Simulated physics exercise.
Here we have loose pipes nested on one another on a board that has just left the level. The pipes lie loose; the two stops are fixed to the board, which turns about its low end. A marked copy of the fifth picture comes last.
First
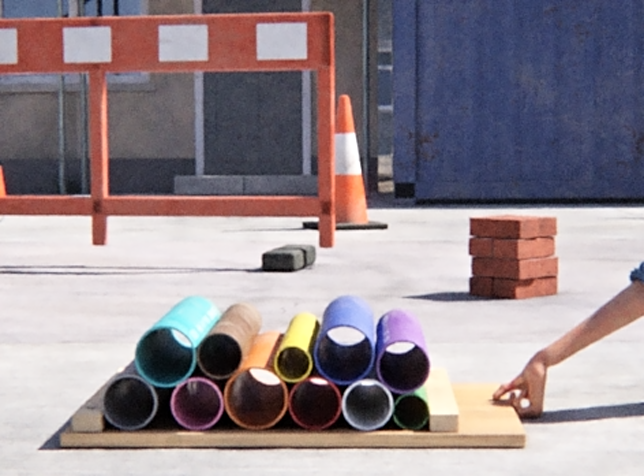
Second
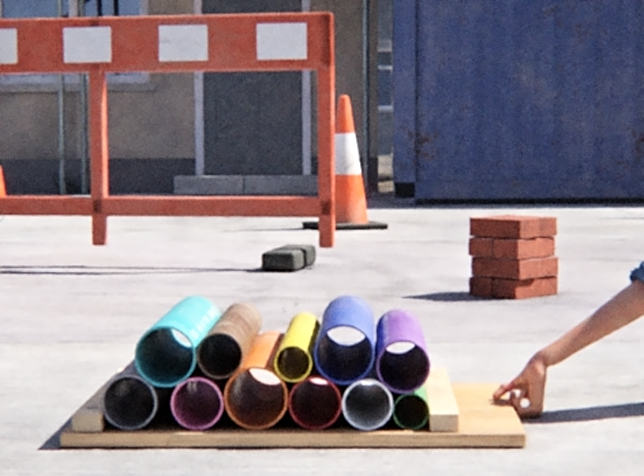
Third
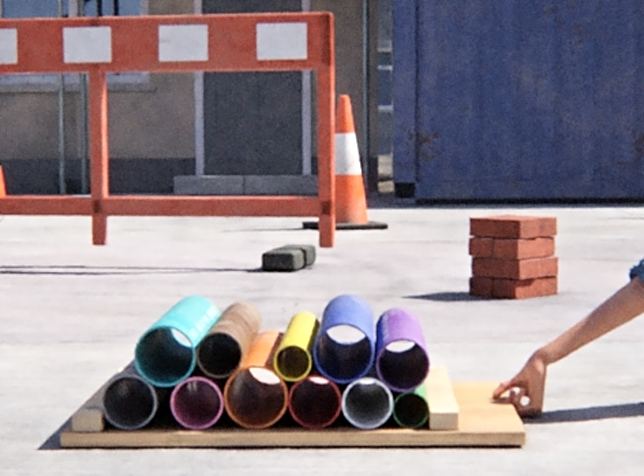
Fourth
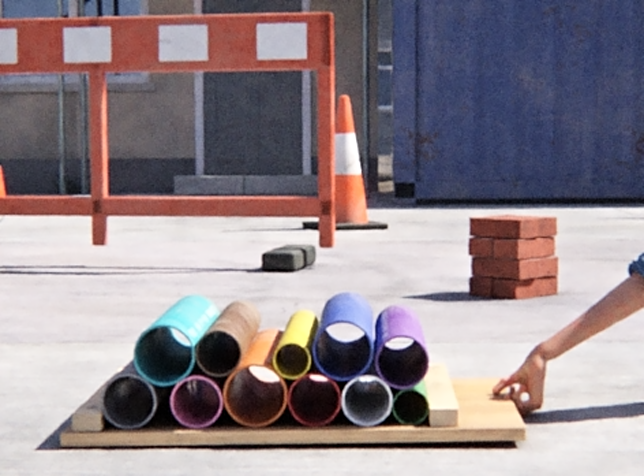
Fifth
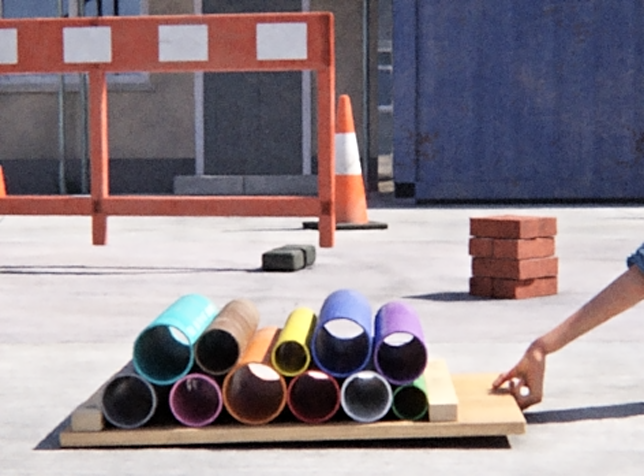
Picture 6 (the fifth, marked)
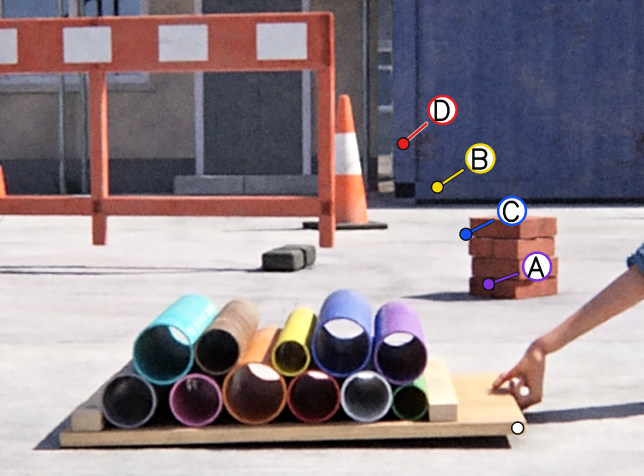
Board stacked with colourful loose pipes tilting very slightly as a hand lifts its right end on a sunlit paved yard.
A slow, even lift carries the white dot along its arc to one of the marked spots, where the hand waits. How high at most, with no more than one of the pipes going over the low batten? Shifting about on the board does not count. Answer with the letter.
Stop at A.
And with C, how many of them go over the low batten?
At C the number is two.
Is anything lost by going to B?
Yes.
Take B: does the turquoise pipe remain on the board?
The turquoise pipe: No.
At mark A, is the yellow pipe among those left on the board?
The yellow pipe: Yes.
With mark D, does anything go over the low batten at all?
At D: Yes.
On the marked copy, A at (488, 284); B at (437, 187); C at (466, 234); D at (403, 143); the white dot at (517, 428).
With A. Early on, board at 14°.
Further on, board at 20°.
At the end, board at 20°, one over the low batten (turquoise).
As for the rest, B two over the low batten (turquoise, brown); C two over the low batten (turquoise, brown); D two over the low batten (turquoise, brown).
